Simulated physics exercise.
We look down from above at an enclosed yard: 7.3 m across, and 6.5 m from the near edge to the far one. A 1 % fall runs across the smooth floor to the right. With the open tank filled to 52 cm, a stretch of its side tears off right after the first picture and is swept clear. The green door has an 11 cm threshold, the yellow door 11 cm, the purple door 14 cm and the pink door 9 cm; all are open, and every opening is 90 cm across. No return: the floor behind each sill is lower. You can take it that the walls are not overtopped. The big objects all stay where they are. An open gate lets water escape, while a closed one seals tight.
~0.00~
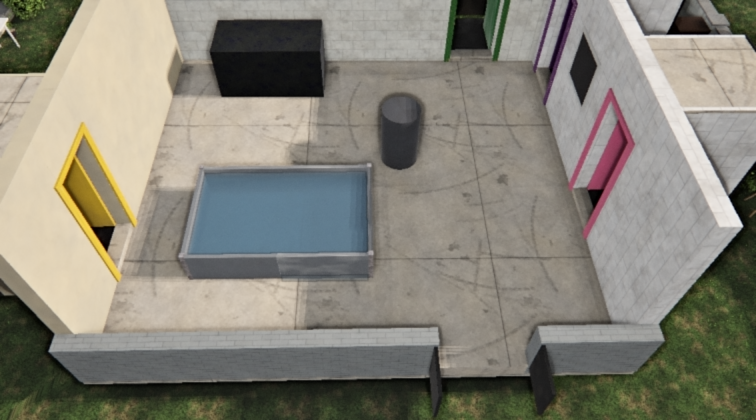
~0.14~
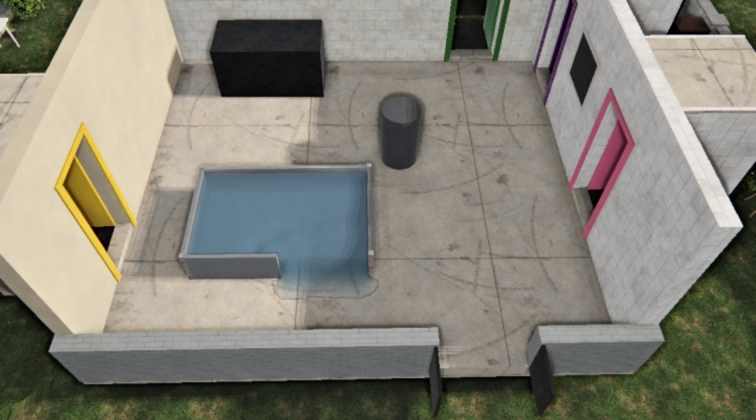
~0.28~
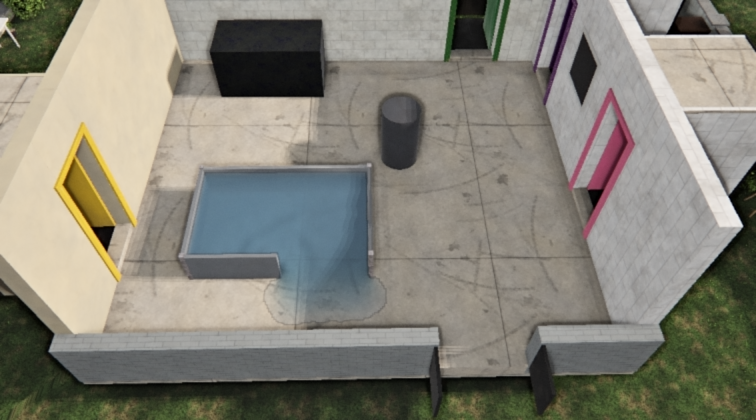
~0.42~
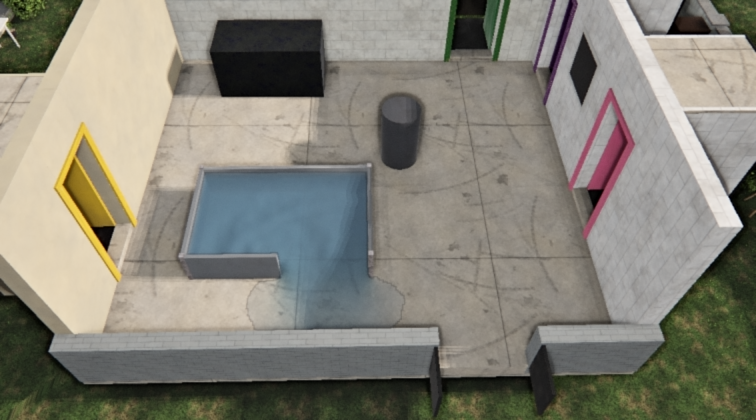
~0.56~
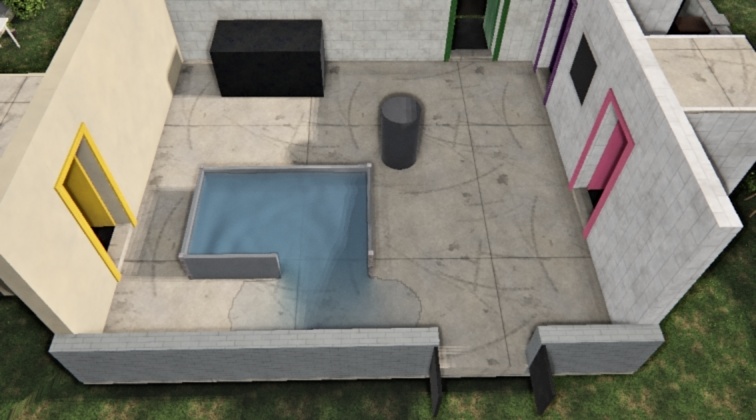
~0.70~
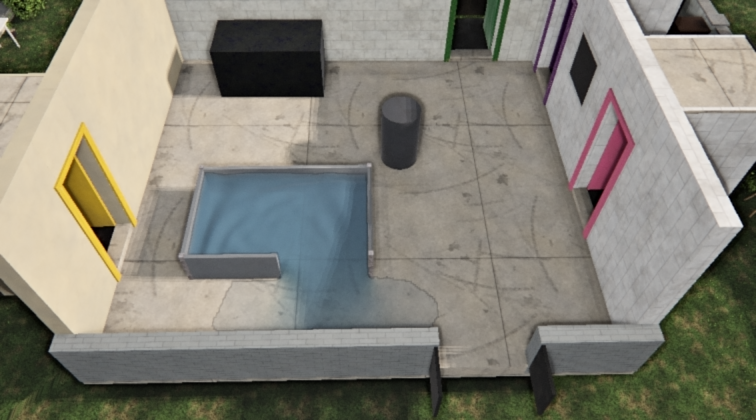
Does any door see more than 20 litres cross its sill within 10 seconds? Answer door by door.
Taking each door, the green door does not; the yellow door does not; the purple door does not; the pink door does not.
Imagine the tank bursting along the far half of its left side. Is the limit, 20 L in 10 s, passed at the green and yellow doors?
Against that limit: Green below, yellow past it.
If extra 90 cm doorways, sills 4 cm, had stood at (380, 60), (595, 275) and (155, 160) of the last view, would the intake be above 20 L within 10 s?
First doorway falls short, second gets there, third falls short.
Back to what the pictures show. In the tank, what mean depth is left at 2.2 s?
It averages close to 29 centimetres.
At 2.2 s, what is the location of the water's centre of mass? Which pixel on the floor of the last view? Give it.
Around (312, 269).
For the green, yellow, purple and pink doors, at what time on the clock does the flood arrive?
Green: 5.5 s; yellow: 2.4 s; purple: 4.5 s; pink: 2.8 s.
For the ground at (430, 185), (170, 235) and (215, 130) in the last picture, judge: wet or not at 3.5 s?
Well, the first is untouched by it, the next drenched, the last untouched by it.
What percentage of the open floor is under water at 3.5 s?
Close to 35 in a hundred parts are wet.
After 1.4 s water covers 10 % of the floor and is deepest (41 cm) near (333, 340); green door not reached, yellow door not reached, purple door not reached, pink door not reached.
After 2.2 s water covers 25 % of the floor and is deepest (35 cm) near (333, 340); green door not reached, yellow door not reached, purple door not reached, pink door not reached.
After 3.5 s water covers 35 % of the floor and is deepest (26 cm) near (333, 340); green door not reached, yellow door 11 cm at the sill, 1 L in, purple door not reached, pink door 12 cm at the sill, 0 L in.
After 6.0 s water covers 65 % of the floor and is deepest (14 cm) near (597, 293); green door 8 cm at the sill, 0 L in, yellow door 8 cm at the sill, 3 L in, purple door 4 cm at the sill, 0 L in, pink door 9 cm at the sill, 5 L in.
After 10.0 s water covers 85 % of the floor and is deepest (10 cm) near (358, 61); green door 8 cm at the sill, 0 L in, yellow door 5 cm at the sill, 3 L in, purple door 9 cm at the sill, 0 L in, pink door 7 cm at the sill, 6 L in.
